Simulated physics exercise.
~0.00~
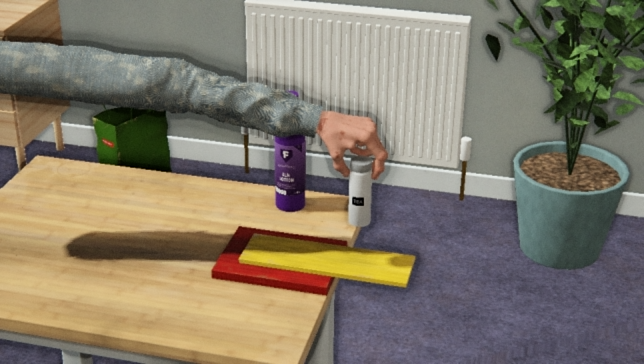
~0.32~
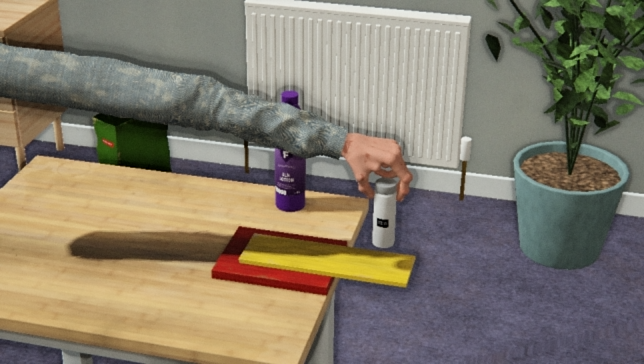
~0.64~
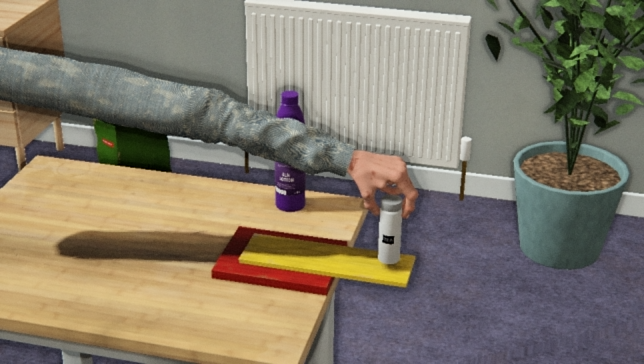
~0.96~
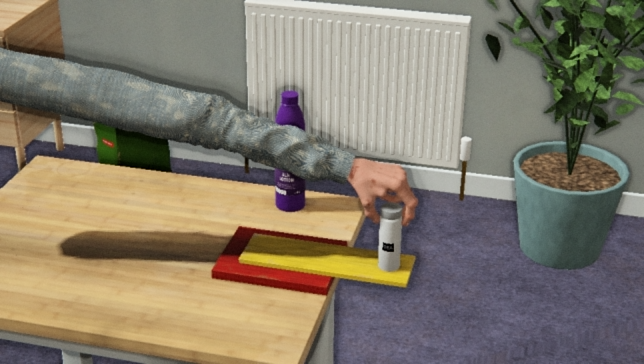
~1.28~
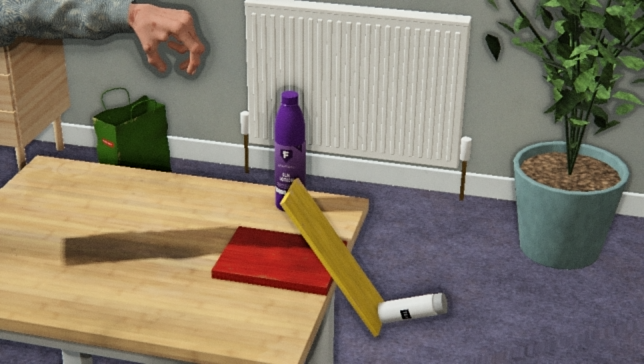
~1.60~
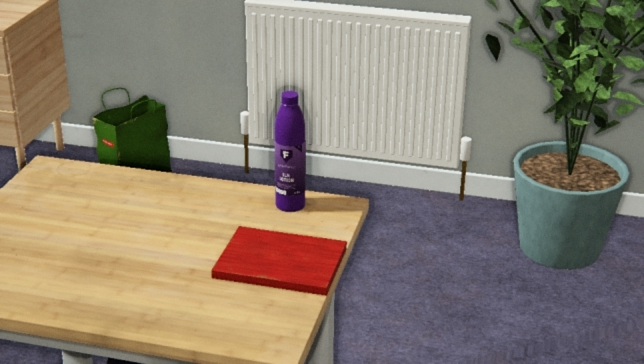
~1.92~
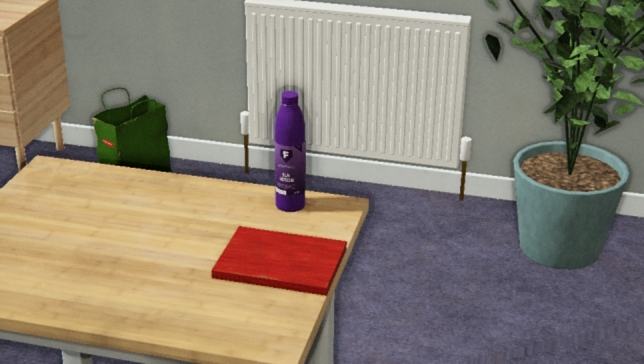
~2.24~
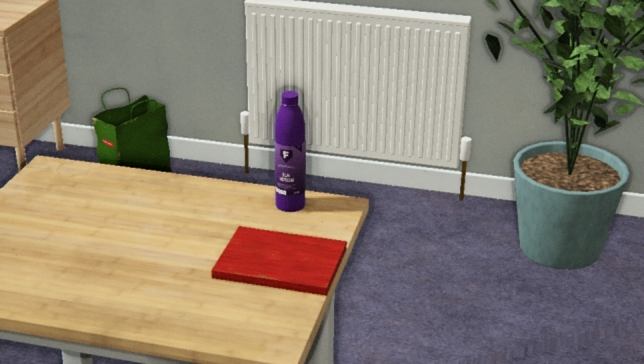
To begin with, a hand in a grey sleeve holds a small white shaker near a purple bottle at the right end of a wooden table, where a yellow plank lies across a red slab and juts past the edge. The hand carries the shaker right and lowers it upright onto the plank's overhanging end. Once the hand lets go and draws back to the left, the plank tips steeply and the shaker topples onto its side as both go over the edge. They drop out of sight, leaving the red slab and purple bottle still in place on the table.
